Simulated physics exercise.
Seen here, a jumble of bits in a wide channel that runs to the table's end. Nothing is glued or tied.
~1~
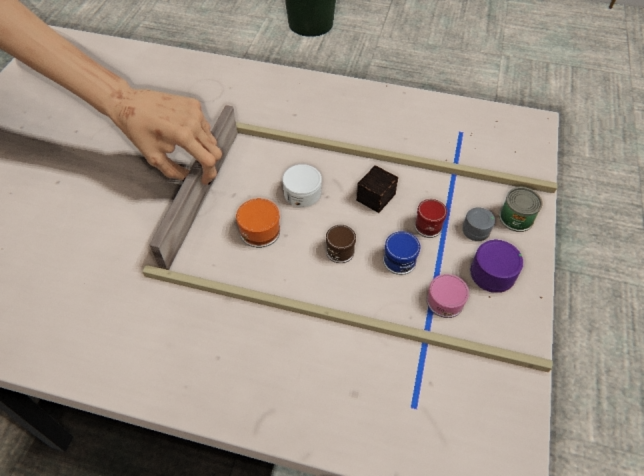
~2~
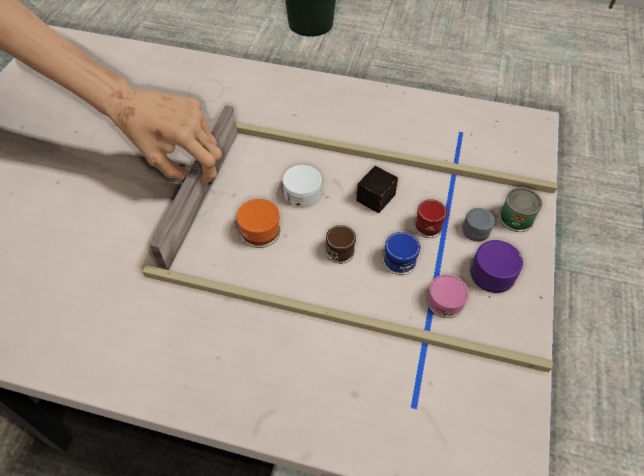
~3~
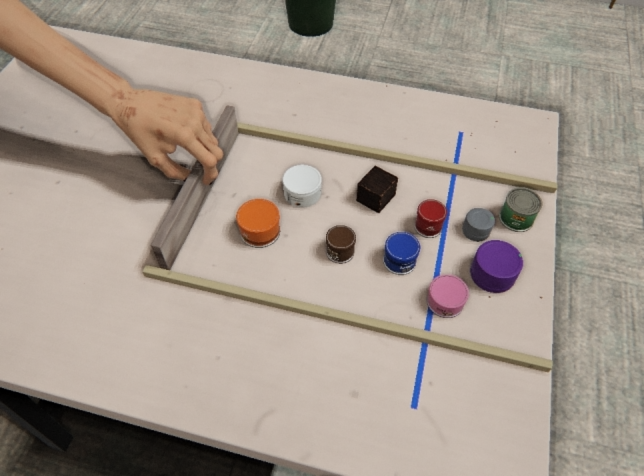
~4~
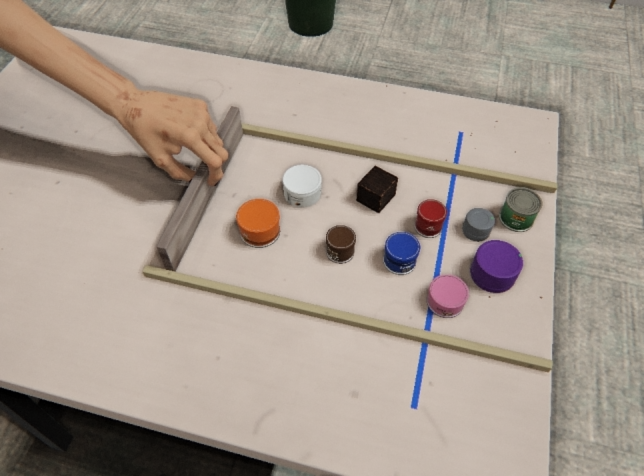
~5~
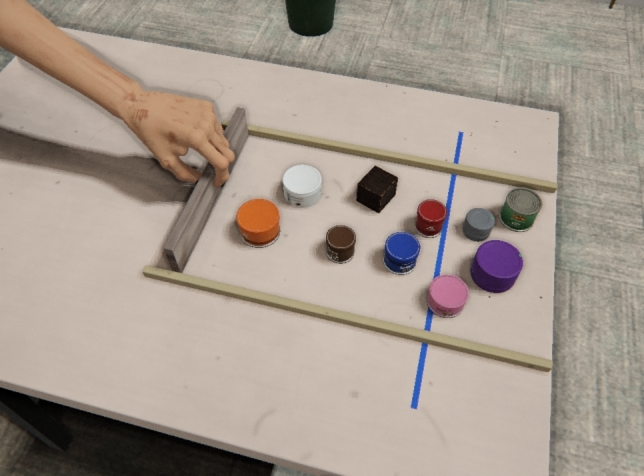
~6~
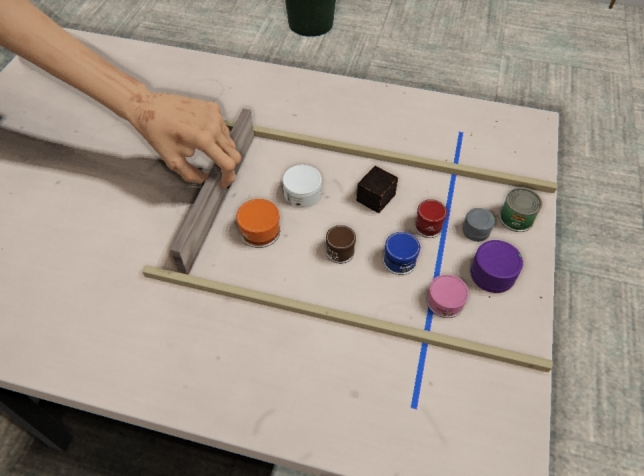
A hand reaching in from the upper left grips a grey wooden board on a pale tabletop, seen from above at an angle, with patterned carpet around it. Between two thin rails sit orange, white, brown, black, blue and red pieces, with pink, grey, purple and green ones near or beyond a blue line at right. The hand slides the board slightly rightward while the pieces and camera stay still.
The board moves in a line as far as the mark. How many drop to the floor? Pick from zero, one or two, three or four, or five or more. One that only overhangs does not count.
Here the number that fall off is zero.
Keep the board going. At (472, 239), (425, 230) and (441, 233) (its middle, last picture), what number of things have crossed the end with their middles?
It would be 1, 0 and 0.
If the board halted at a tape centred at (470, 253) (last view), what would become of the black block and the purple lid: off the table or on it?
The black block holds on; the purple lid goes over.
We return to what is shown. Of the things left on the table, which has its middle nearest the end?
The purple lid ends nearest.
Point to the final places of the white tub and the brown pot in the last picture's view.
About (465, 235), and the other about (449, 298).
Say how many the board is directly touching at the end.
That makes 4.
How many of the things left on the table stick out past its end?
The number is 1.
Soon after, none off yet; green tin at rest near (520, 210); purple lid at rest near (496, 266); grey lid at rest near (478, 225).
In the end, the number that fall off is zero.
